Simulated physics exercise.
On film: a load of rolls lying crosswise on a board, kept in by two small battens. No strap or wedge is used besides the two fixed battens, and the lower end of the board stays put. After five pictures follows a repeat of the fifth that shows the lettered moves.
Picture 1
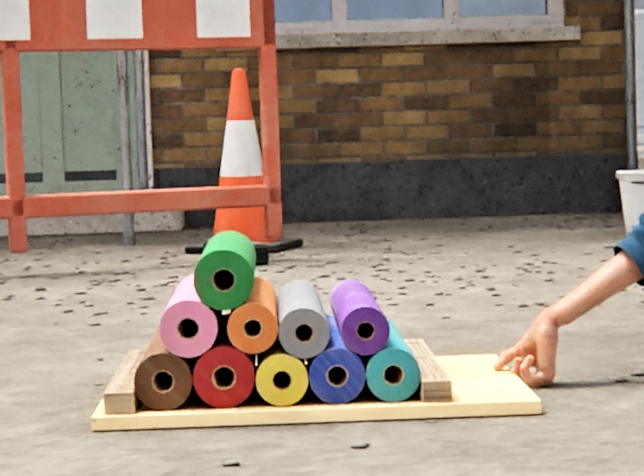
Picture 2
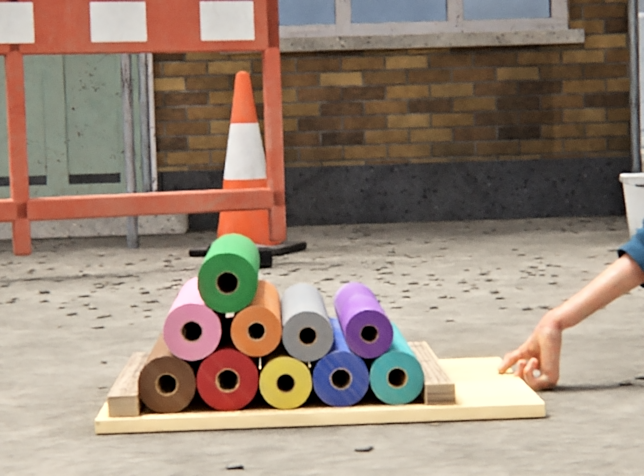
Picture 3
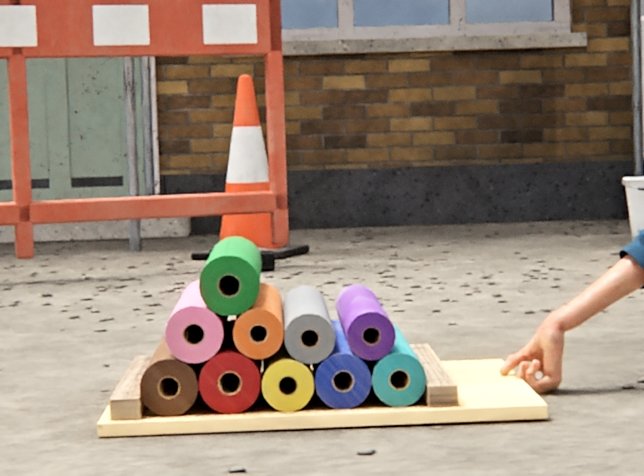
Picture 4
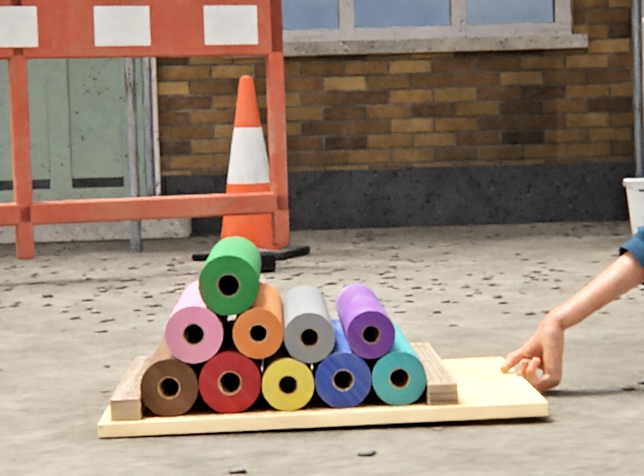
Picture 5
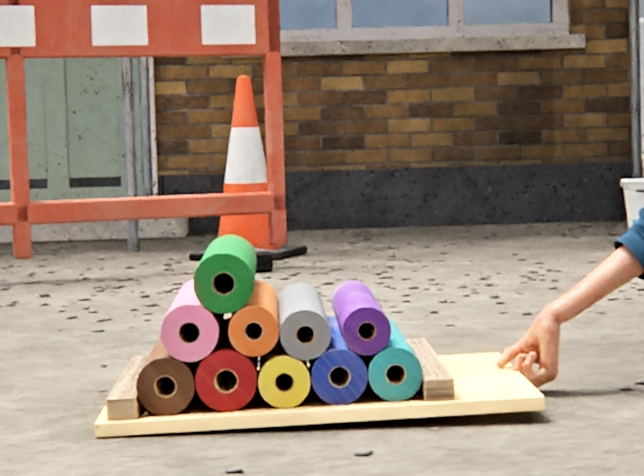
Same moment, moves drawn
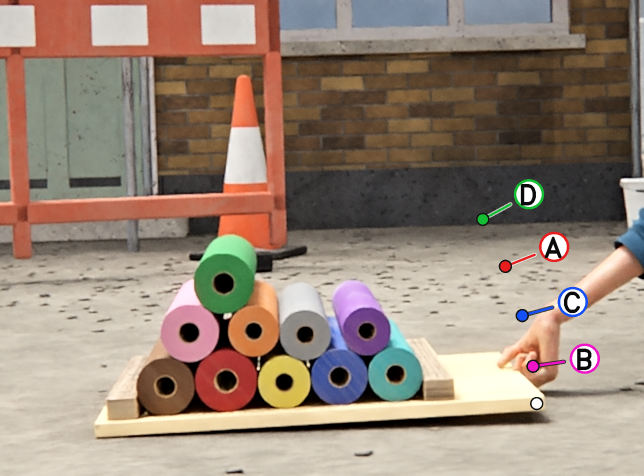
A hand gripping the right end of a board stacked with coloured rolls, staying nearly still, then raising that end very slightly.
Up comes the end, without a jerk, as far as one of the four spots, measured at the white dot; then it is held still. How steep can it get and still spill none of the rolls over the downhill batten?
Mark A is as high as it can go.
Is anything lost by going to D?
Yes.
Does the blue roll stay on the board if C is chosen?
Yes, with C.
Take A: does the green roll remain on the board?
Yes, with A.
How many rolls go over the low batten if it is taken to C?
At C the number is none.
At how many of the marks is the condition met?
The number is three.
On the marked copy, A at (505, 266); B at (533, 366); C at (522, 315); D at (483, 219); the white dot at (536, 404).
Following A. Soon after the start, board at 14°.
Later, board at 20°.
In the end, board at 20°, none over the low batten.
As for the rest, B none over the low batten; C none over the low batten; D two over the low batten (pink, green).
